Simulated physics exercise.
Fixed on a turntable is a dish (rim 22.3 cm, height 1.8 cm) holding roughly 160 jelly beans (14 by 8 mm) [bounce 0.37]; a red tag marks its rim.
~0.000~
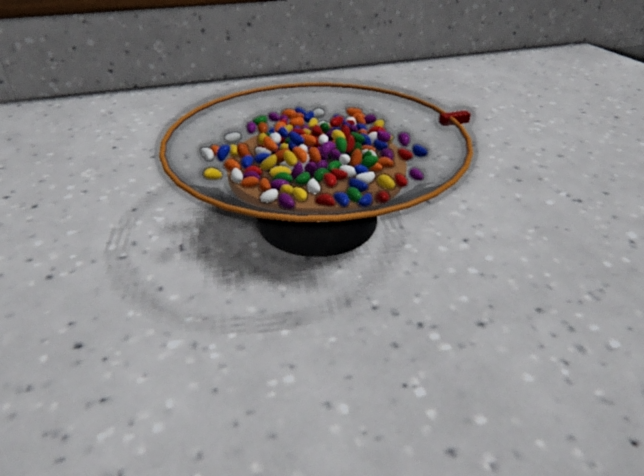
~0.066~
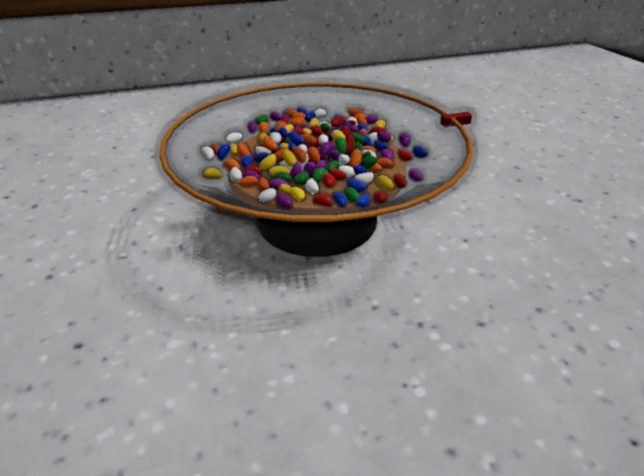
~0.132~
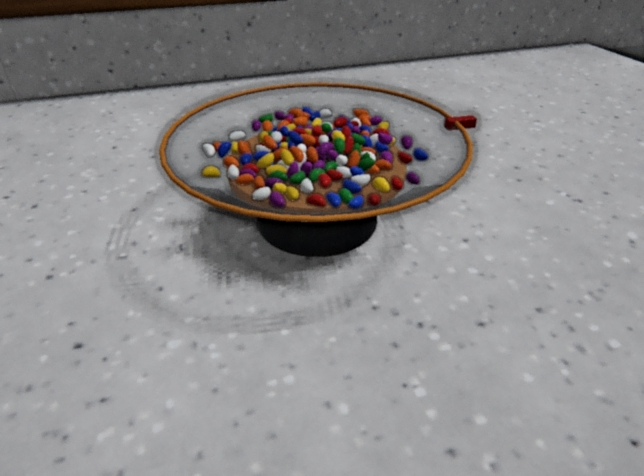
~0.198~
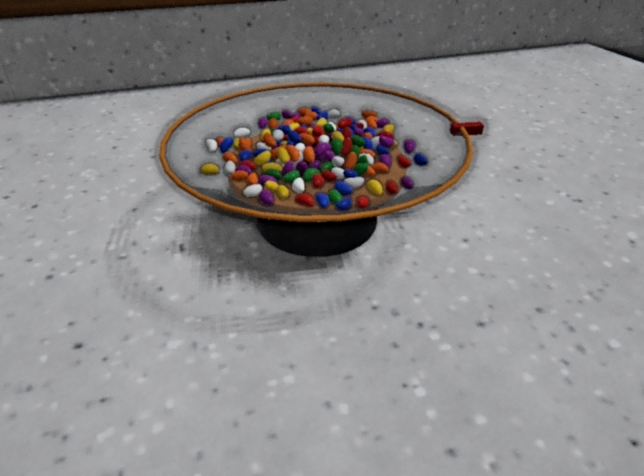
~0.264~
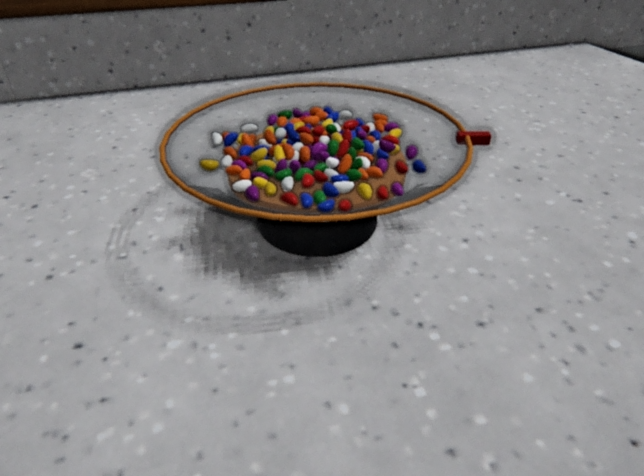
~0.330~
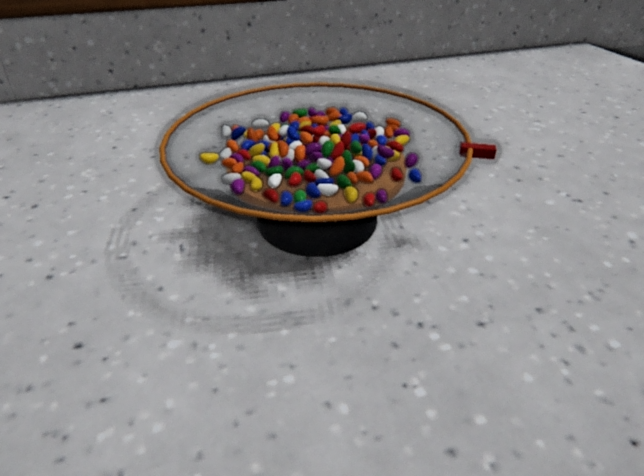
A clear, shallow dish of colorful jelly beans with an orange rim turned slowly on a black base, its small red tag moving along the right side toward the front, gradually picking up speed.
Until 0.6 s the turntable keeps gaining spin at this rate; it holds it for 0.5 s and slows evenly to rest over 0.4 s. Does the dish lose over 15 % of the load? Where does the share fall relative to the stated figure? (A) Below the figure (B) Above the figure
Below the figure.
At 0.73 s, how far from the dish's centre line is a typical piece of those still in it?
Reading: Near 4.0 cm.
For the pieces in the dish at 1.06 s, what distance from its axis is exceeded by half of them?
That comes to about 4.0 centimetres.
After 0.73 s, dish 100 %; middle of the pieces not yet landed near (317, 147).
Then, at 1.06 s, dish 100 %; middle of the pieces not yet landed near (318, 148).
After 1.36 s, dish 100 %; middle of the pieces not yet landed near (316, 149).
After 1.65 s, dish 100 %; middle of the pieces not yet landed near (316, 149).
In the end, at 1.9 s, dish 100 %.
